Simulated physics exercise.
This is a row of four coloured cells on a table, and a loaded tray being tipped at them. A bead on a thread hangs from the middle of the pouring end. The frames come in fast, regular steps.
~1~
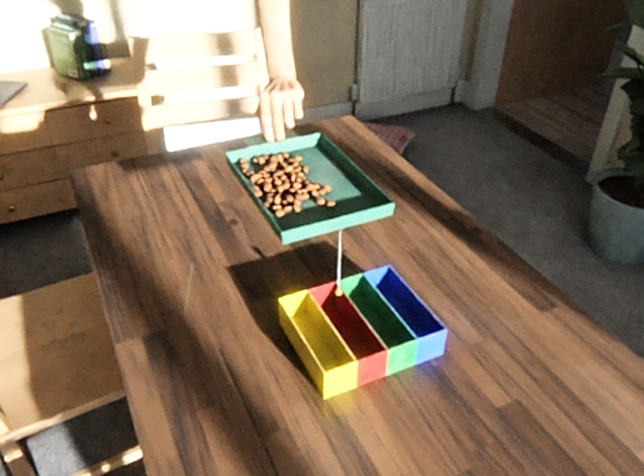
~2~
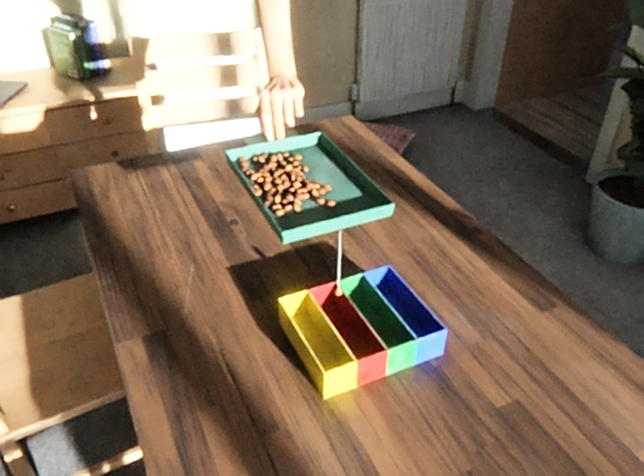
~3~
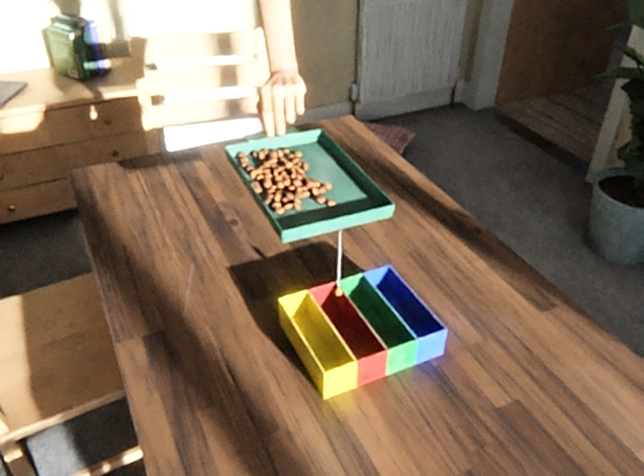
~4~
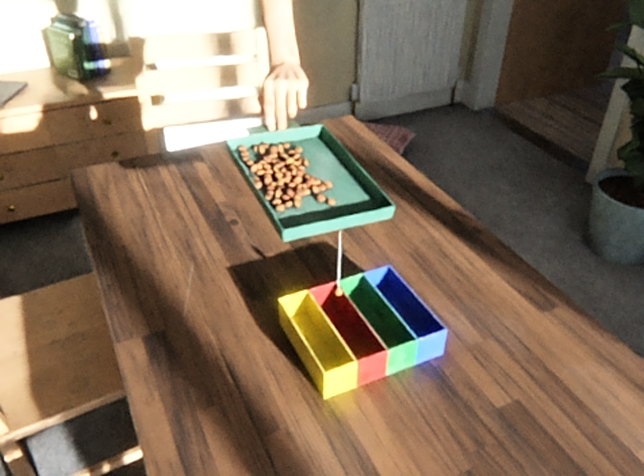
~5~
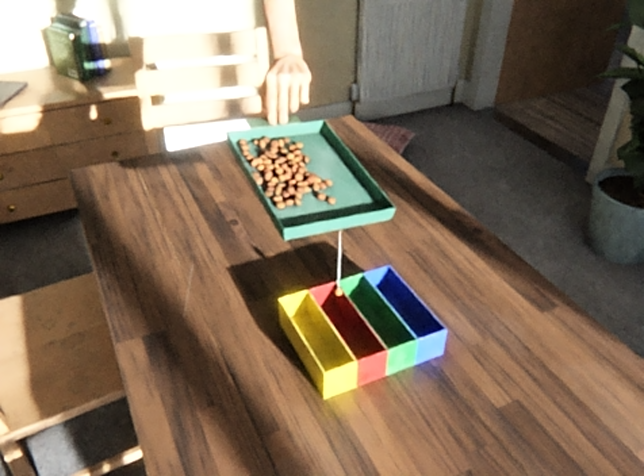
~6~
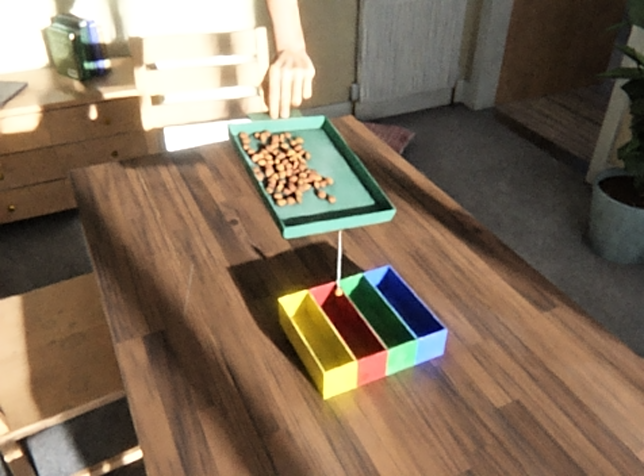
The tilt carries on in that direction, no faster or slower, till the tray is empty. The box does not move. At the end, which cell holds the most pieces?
Most goes to the blue cell.
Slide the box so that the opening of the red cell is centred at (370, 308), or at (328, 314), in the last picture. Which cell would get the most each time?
First the green one, then blue.
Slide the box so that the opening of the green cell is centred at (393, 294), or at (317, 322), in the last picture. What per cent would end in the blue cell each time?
Roughly 0 per cent, and 0 per cent.
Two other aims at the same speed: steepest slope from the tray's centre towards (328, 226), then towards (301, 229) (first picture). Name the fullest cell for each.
First the cell in yellow, then the yellow cell.
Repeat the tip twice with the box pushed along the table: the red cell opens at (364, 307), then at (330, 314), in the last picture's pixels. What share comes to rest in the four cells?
First some 100, then 80 per cent.
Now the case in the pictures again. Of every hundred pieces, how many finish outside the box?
Roughly 0 in a hundred.
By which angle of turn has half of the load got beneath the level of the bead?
At about 100°.
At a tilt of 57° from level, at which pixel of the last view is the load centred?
Around (363, 202).
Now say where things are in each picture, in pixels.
Corners of the pouring end at (283, 231) and (393, 203), level; middle of the load at (287, 181), bits of dog kibble; bead on its thread at (338, 292); yellow cell at (340, 377); red cell at (372, 366); green cell at (402, 355); blue cell at (431, 344), in the first frame.
Corners of the pouring end at (283, 231) and (393, 203), level; middle of the load at (287, 180), in the second frame.
Corners of the pouring end at (283, 230) and (393, 204), tipped barely, lowest at the right corner; middle of the load at (287, 178), in the third frame.
Corners of the pouring end at (284, 229) and (393, 206), tipped a little, lowest at the right corner; middle of the load at (287, 174), in the fourth frame.
Corners of the pouring end at (285, 228) and (394, 208), tipped a little, lowest at the right corner; middle of the load at (288, 170), in the fifth frame.
Corners of the pouring end at (286, 227) and (394, 209), tipped a little, lowest at the right corner; middle of the load at (288, 166); yellow cell at (340, 377); red cell at (372, 366); green cell at (402, 355); blue cell at (431, 344), in the sixth frame.
Soon after the last picture, tray tipped steeply; nearly all on the tray; a stray few falling or outside the box.
A little later, tray tipped right over; about a third on the tray; about a third in the blue cell; a small part in the green cell; about a quarter falling or outside the box.
Later still, tray tipped past a quarter turn; most in the blue cell; about a quarter in the green cell; a stray few falling or outside the box.
At rest, tray tipped past a quarter turn; most in the blue cell; about a quarter in the green cell; none in the yellow cell; none in the red cell; a stray few outside the box.
